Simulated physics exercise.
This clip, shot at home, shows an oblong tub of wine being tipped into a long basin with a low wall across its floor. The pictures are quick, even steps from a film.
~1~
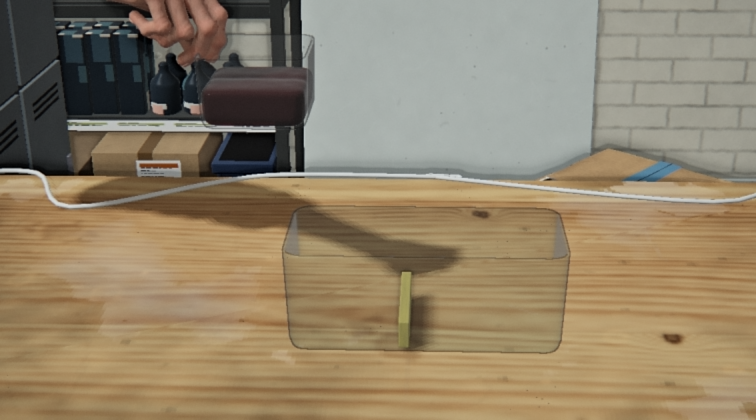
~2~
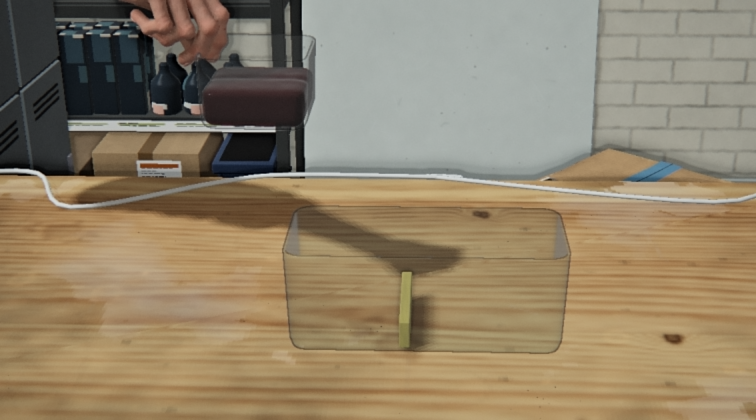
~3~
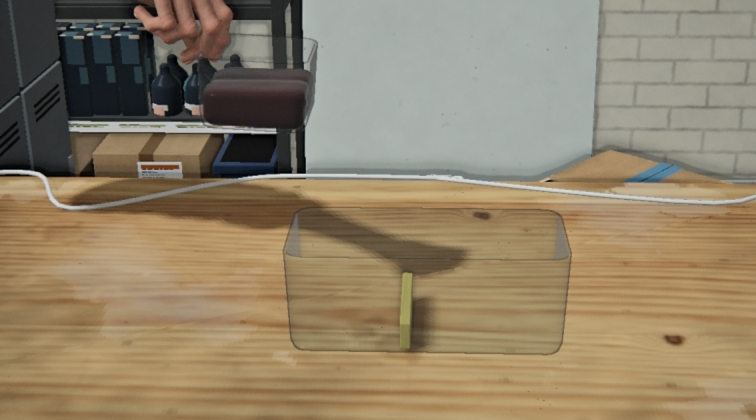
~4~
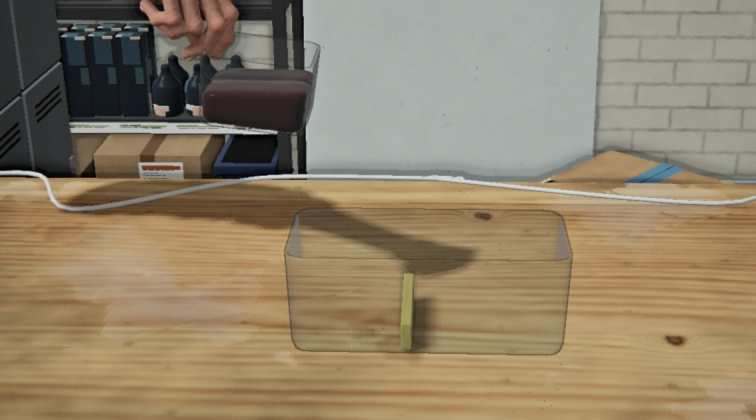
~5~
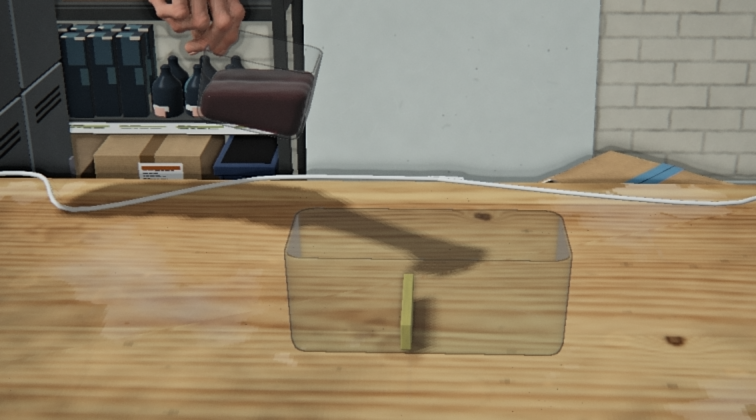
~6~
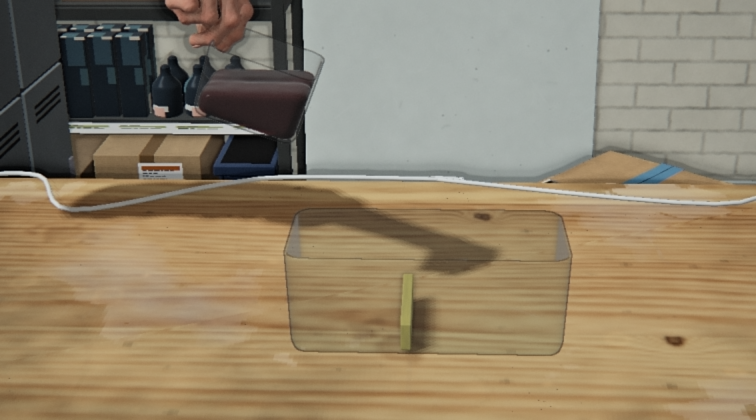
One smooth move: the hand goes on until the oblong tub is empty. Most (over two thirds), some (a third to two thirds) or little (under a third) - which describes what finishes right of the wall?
Little.
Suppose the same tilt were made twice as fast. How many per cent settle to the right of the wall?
I'd estimate about 10 percent ends up there.
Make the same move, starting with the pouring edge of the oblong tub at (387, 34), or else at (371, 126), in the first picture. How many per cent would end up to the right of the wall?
First try: About 90 %; second try: About 60 %.
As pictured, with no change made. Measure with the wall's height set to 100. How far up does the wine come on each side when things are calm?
The left part 70 per cent, the right part 0.
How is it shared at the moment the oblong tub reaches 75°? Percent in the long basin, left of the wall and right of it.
Left side: 10 in a hundred; right side: 0 in a hundred.
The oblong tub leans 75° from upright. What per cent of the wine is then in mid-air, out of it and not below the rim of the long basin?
Share out of both vessels: Approx. 35 %.
A moment on, the oblong tub is tipped on its side and 58 per cent is still to pour, 8 is left of the wall and 0 right of it.
Next, the oblong tub is tipped right over and 8 per cent is still to pour, 74 is left of the wall and 3 right of it.
Then the oblong tub is tipped right over and 0 per cent is still to pour, 92 is left of the wall and 7 right of it.
Later the oblong tub is tipped right over and 0 per cent is still to pour, 92 is left of the wall and 7 right of it.
In the end 92 per cent lies left of the wall, 7 right of it and 1 outside.
